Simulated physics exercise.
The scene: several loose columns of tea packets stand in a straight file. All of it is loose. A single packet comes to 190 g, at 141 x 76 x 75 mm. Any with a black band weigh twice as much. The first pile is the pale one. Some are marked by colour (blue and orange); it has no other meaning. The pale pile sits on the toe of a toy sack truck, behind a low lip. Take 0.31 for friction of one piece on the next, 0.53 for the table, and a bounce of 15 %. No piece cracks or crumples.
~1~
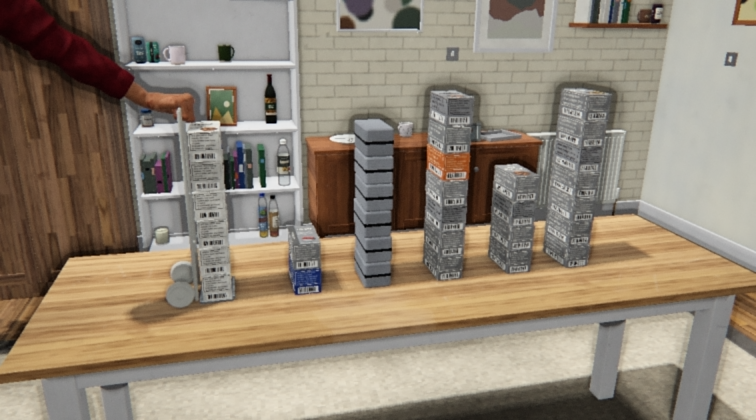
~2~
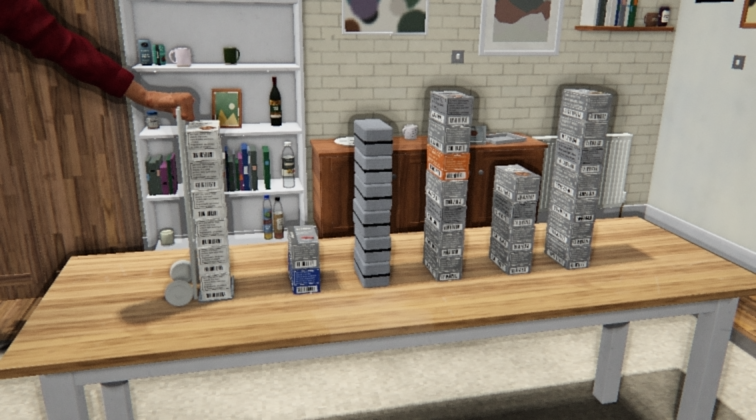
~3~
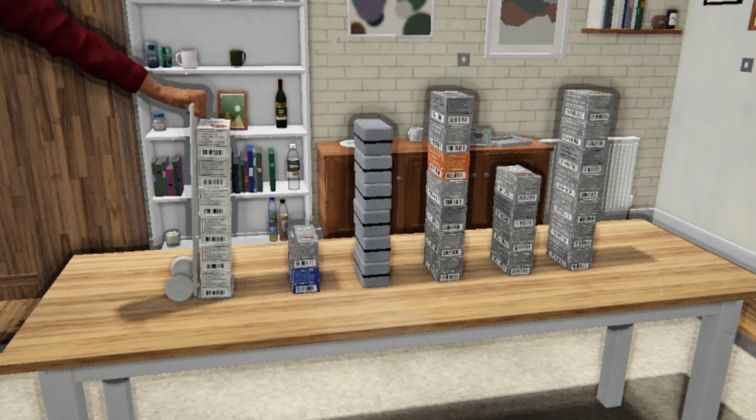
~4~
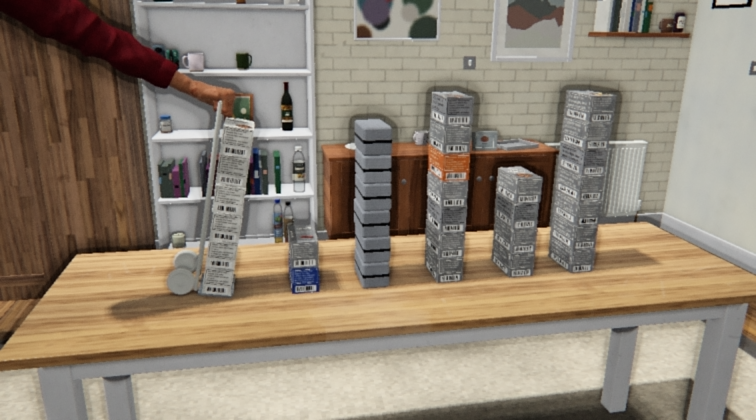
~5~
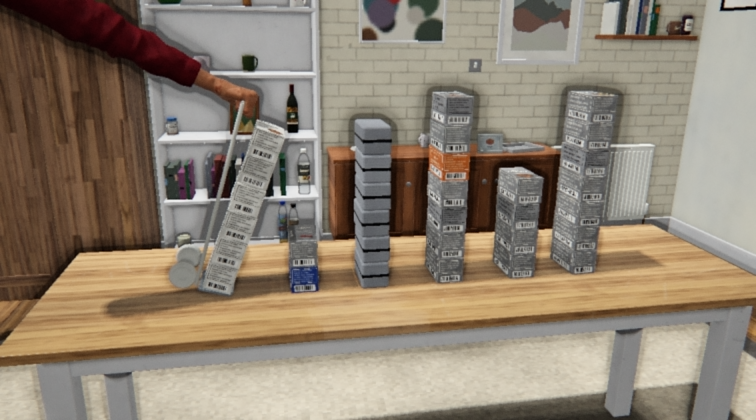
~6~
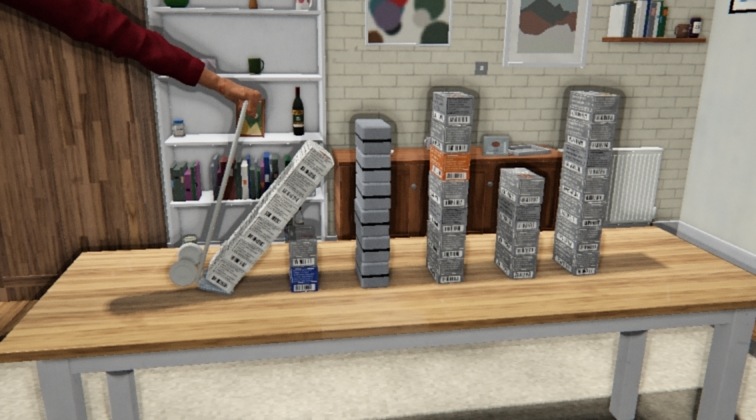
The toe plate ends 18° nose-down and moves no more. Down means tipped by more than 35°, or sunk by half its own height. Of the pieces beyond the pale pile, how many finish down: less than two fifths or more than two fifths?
Under two fifths of them.
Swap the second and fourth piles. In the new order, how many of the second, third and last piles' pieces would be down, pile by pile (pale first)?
Then second 7, third 6, last 7.
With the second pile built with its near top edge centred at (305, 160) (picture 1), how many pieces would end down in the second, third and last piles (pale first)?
In that case second 5, third 6, last 7.
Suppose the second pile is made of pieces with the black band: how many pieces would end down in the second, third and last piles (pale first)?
In that case second 0, third 0, last 0.
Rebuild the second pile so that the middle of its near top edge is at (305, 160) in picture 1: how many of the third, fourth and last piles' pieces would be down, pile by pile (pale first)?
In that case third 6, fourth 7, last 7.
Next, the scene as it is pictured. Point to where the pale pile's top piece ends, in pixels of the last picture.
At about (345, 244).
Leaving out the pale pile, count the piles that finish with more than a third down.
0 of them.
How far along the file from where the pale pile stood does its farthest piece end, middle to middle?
About 36 cm.
Then, 0.09 s later than the last frame, 6 of the pale pile down; none of the 26 other packets down, 2 disturbed.
Then, 0.29 s later than the last frame, 6 of the pale pile down; none of the 26 other packets down, 7 disturbed.
When it is over, 6 of the pale pile down; none of the 26 other packets down, 3 disturbed; blue packet unmoved; orange packet unmoved. That is 0 per cent. In pixels of the last frame, middles, blue packet near (303, 270), orange packet near (449, 162).
